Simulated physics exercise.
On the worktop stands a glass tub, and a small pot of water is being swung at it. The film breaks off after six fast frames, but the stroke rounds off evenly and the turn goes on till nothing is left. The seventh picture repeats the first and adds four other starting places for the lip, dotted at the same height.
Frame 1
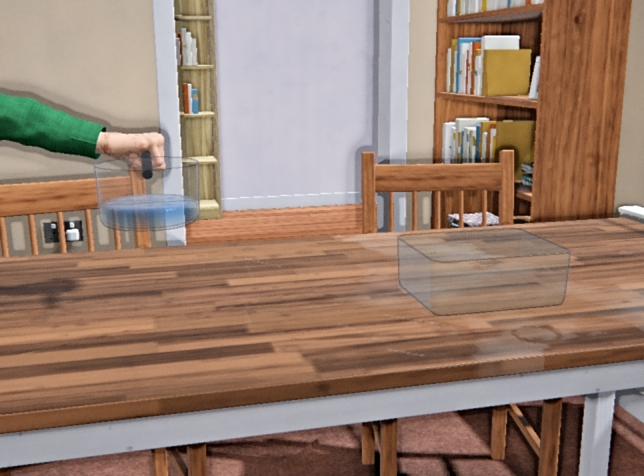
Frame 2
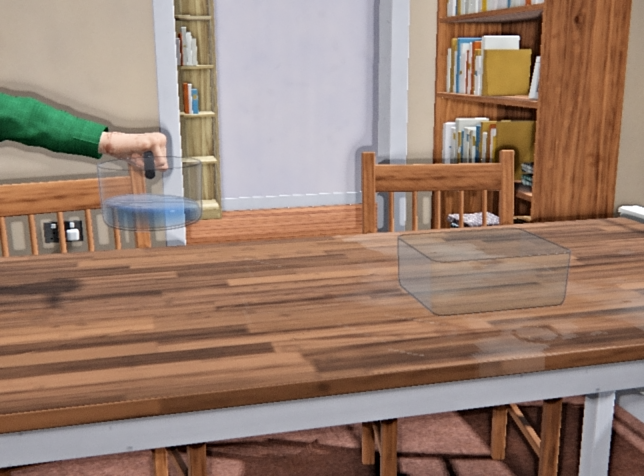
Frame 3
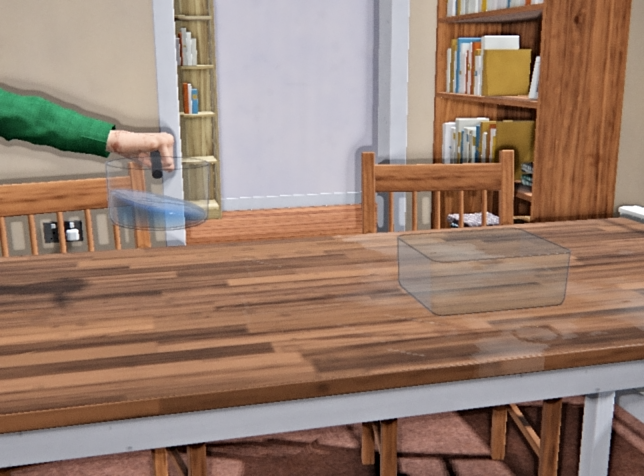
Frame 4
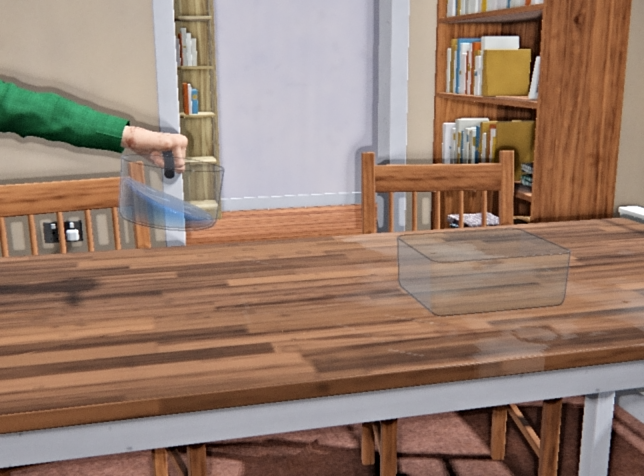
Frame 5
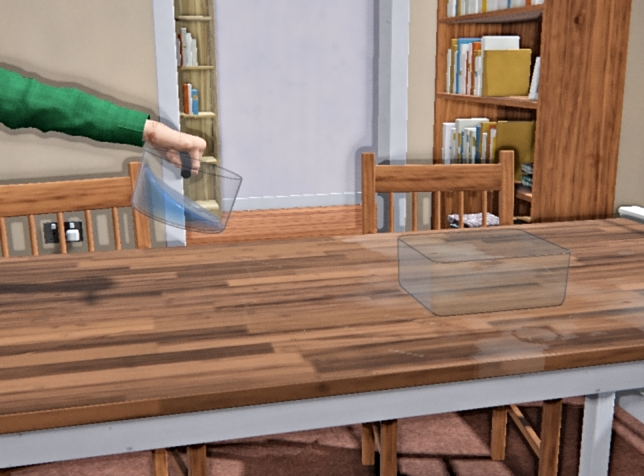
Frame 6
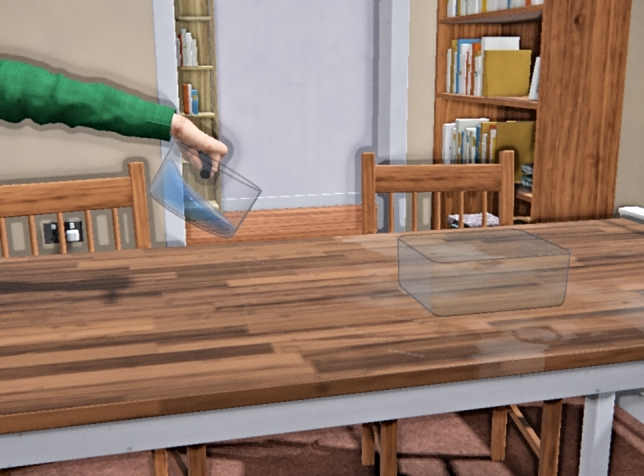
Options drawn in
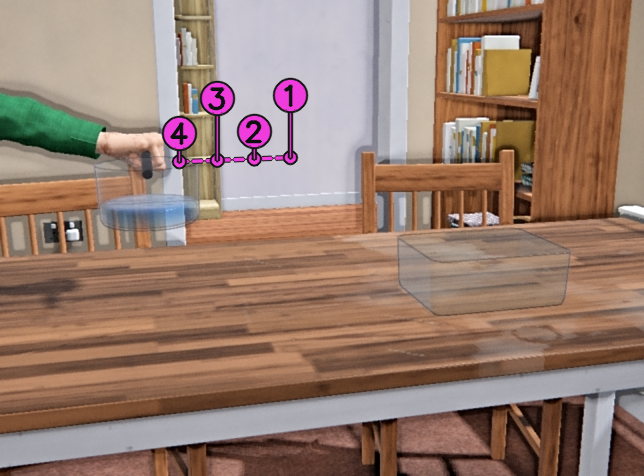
The clip shows a green-sleeved arm holding a clear container of blue liquid above a wooden table, moving it slightly right and tilting it increasingly toward an empty transparent tub, which stays still on the right.
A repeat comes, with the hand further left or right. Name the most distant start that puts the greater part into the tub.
It is 3.
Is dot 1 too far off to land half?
No.
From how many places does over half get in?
Three.
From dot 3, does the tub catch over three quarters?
No.
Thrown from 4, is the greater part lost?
Yes, that goes wrong.
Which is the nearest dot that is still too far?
Here it is dot 4.
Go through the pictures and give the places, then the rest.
Upright, lip at (196, 161); tub from (430, 316) to (563, 303); nothing has left yet, in the first frame.
Upright, lip at (199, 160); nothing has left yet, in the second frame.
Tipped about 2°, lip at (207, 162); nothing has left yet, in the third frame.
Tipped about 9°, lip at (222, 167); nothing has left yet, in the fourth frame.
Tipped about 19°, lip at (240, 176); nothing has left yet, in the fifth frame.
Tipped about 32°, lip at (260, 188); nothing has left yet, in the sixth frame.
On the marked copy, 1 at (290, 157); 2 at (254, 159); 3 at (217, 160); 4 at (179, 161).
Choosing 1, about 89 % lands in the tub, 7 % falls short and 3 % goes beside or beyond.
Choosing 2, about 67 % lands in the tub, 13 % falls short and 19 % goes beside or beyond.
Choosing 3, about 63 % lands in the tub, 18 % falls short and 19 % goes beside or beyond.
Choosing 4, about 19 % lands in the tub, 73 % falls short and 8 % goes beside or beyond.
